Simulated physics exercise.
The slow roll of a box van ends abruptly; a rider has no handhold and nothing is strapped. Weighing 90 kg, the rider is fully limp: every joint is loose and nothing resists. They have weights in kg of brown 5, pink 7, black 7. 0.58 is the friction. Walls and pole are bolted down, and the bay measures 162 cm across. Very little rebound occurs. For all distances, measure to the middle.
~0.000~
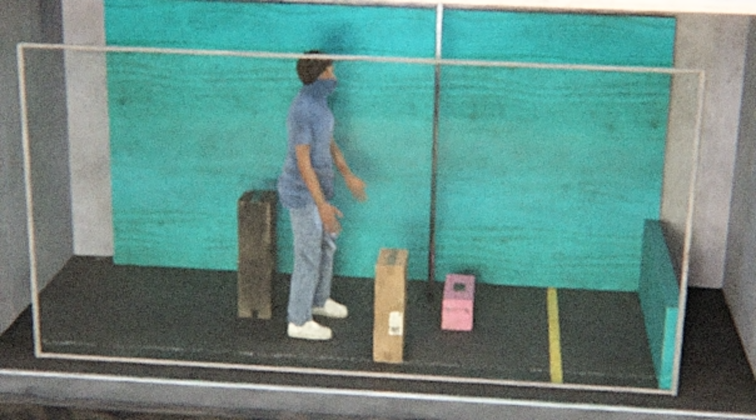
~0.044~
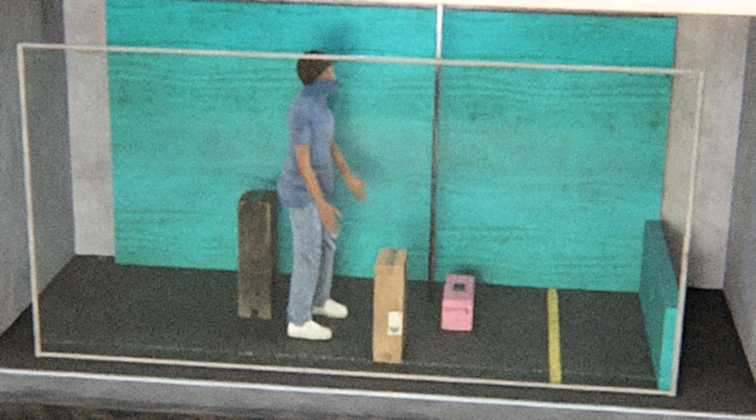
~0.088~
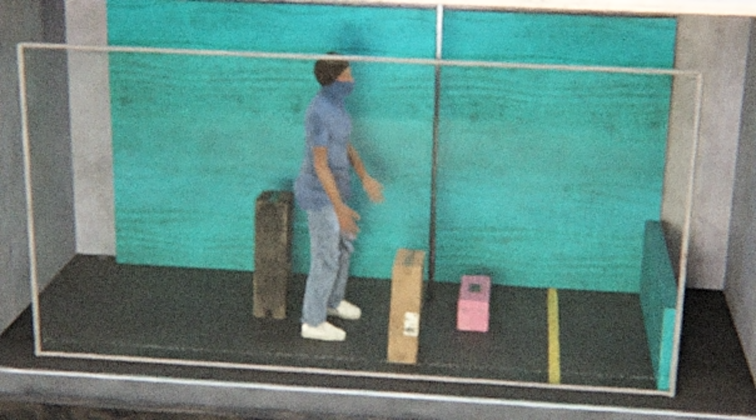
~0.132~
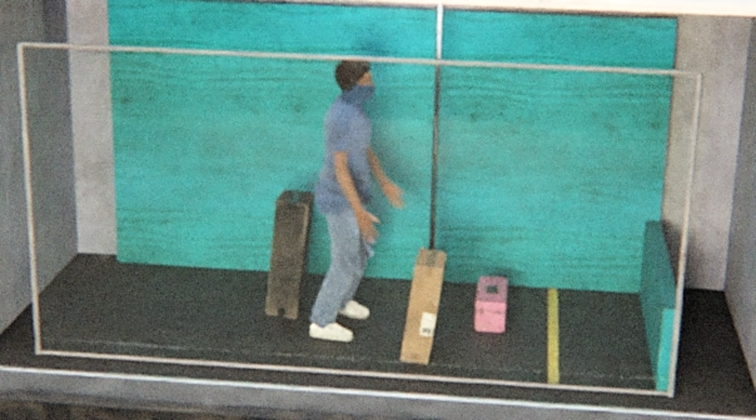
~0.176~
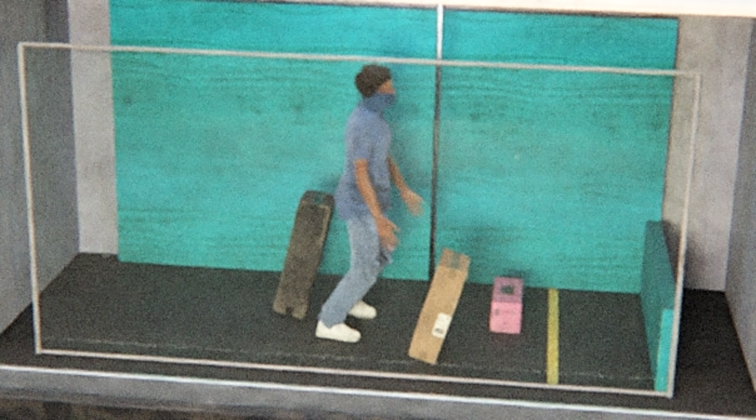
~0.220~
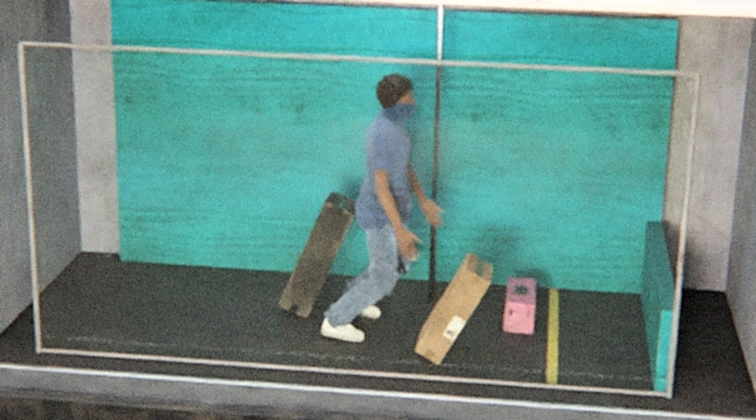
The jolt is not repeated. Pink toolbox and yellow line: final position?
Beyond.
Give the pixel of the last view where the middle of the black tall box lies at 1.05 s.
Around (481, 291).
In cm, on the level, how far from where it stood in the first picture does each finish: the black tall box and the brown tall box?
Black tall box: 150; brown tall box: 80.
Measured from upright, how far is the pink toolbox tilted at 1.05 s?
Tilt: Approx. 0°.
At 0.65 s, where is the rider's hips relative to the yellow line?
Around 0 cm shy of the mark.
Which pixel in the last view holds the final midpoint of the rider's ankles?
Around (439, 316).
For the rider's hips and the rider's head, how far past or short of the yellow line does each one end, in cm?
Rider's hips: 10 cm past; rider's head: 50 cm past.
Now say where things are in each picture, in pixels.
The first frame shows pink toolbox (459, 302), rider's head (313, 84), yellow line (557, 377).
The second frame shows pink toolbox (459, 302), rider's head (313, 84).
The third frame shows pink toolbox (475, 303), rider's head (330, 86).
The fourth frame shows pink toolbox (492, 304), rider's head (350, 90).
The fifth frame shows pink toolbox (507, 304), rider's head (371, 97).
The sixth frame shows pink toolbox (520, 305), rider's head (392, 107), yellow line (552, 378). Everything loose set off at about 2.9 m/s.
After 0.40 s the pink toolbox is 3 cm past the yellow line, tilted 0°, near (559, 308) in the last picture's view.
After 0.65 s the pink toolbox is 33 cm past the yellow line, tilted 0°, near (605, 306) in the last picture's view.
After 1.05 s the pink toolbox is 42 cm past the yellow line, tilted 0°, near (620, 305) in the last picture's view.
When all is still (1.6 s), brown tall box stops short of the yellow line; pink toolbox crosses the yellow line; black tall box stops short of the yellow line; rider's hips cross the yellow line; rider's head crosses the yellow line.
